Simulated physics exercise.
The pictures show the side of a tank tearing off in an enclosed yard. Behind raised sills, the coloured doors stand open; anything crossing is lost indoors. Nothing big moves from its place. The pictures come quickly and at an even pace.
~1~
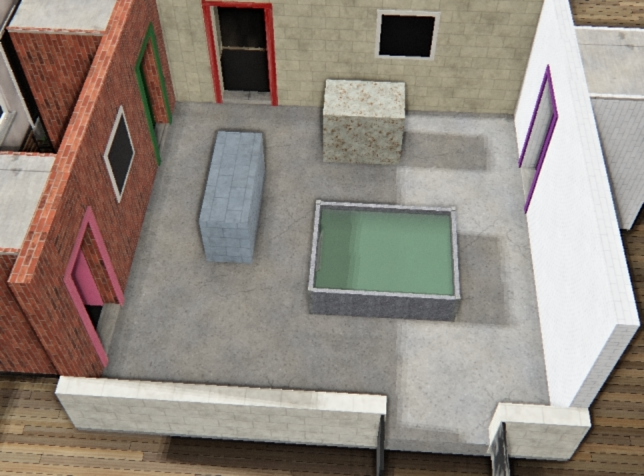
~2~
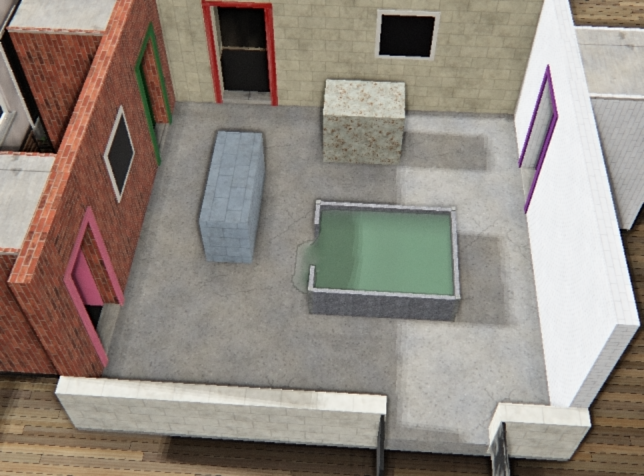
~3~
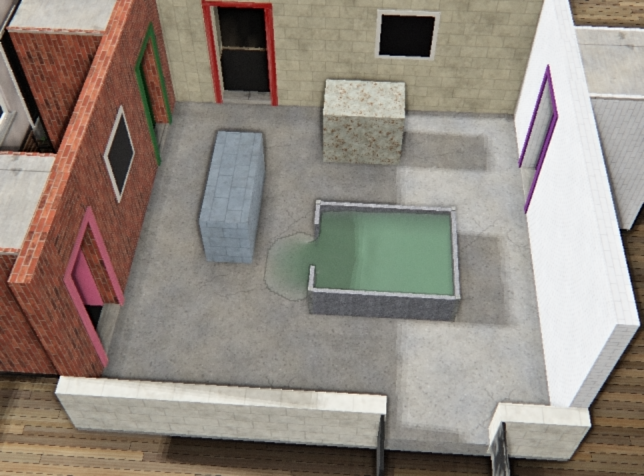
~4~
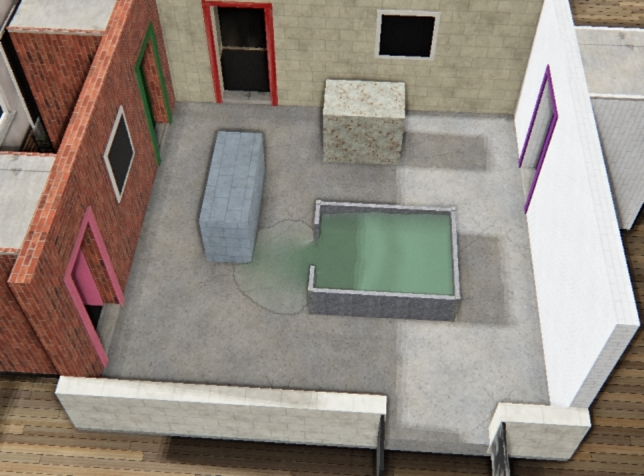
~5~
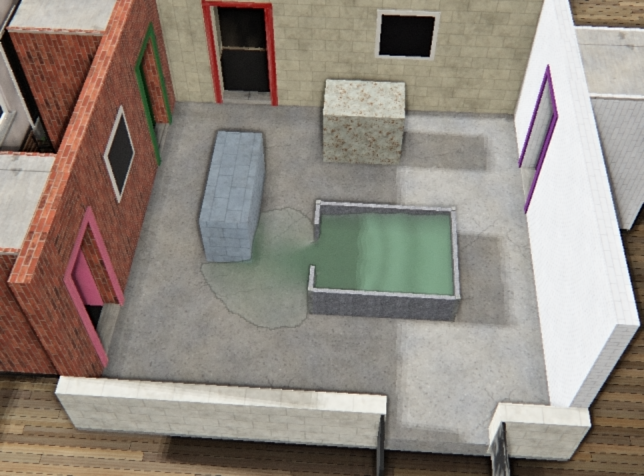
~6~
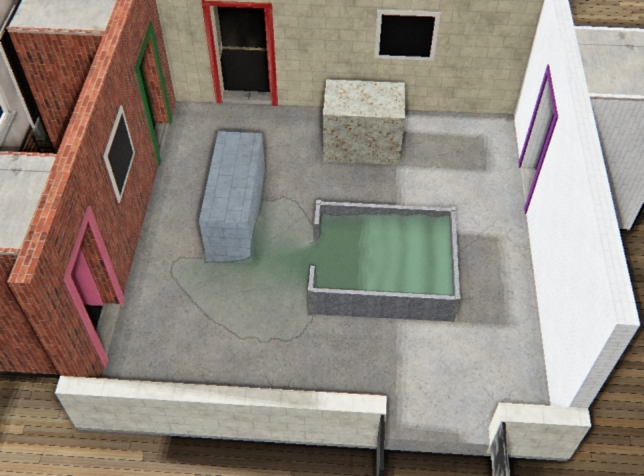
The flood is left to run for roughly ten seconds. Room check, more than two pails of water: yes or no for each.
Green door, yes; pink door, yes; purple door, no; red door, no.
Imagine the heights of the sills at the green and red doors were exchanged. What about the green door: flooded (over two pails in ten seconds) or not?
My answer: Green door keeps within bounds.
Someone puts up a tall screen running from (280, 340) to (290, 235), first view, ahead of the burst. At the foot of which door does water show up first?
I say the red one.
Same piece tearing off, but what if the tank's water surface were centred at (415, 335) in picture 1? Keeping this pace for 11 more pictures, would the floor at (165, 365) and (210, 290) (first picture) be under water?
Spot one ends up sodden, spot two sodden.
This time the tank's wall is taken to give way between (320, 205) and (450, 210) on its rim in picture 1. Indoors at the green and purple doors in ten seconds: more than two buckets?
Green door: Above the limit; purple door: Above the limit.
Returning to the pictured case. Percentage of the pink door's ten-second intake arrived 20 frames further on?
By then roughly 45 percent of the ten-second total is in.
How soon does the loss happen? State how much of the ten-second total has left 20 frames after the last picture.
I'd put it at 35 per cent.
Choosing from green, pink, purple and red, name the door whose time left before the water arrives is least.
Looks like the one in pink gets there first.
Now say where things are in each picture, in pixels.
In the first frame, the open tank at (384, 251) is whole and still.
In the second frame, water pours out at (317, 262) and has run to (310, 244).
In the third frame, water pours out at (317, 262) and has run to (271, 280).
In the fourth frame, water pours out at (317, 262) and has run to (240, 276).
In the fifth frame, water pours out at (317, 261) and has run to (209, 274).
In the sixth frame, water pours out at (317, 261) and has run to (178, 269).
A moment on, water covers 15 % of the floor; the green door not reached, the pink door wet at the sill, nothing in, the purple door not reached, the red door not reached.
Next, water covers 30 % of the floor; the green door not reached, the pink door over two buckets in, the purple door not reached, the red door wet at the sill, nothing in.
Then, water covers 40 % of the floor; the green door not reached, the pink door over two buckets in, the purple door not reached, the red door wet at the sill, nothing in.
Later, water covers 70 % of the floor; the green door under two buckets in, the pink door far over two buckets in, the purple door wet at the sill, nothing in, the red door wet at the sill, nothing in.
In the end, water covers 95 % of the floor; the green door over two buckets in, the pink door far over two buckets in, the purple door wet at the sill, nothing in, the red door wet at the sill, nothing in.
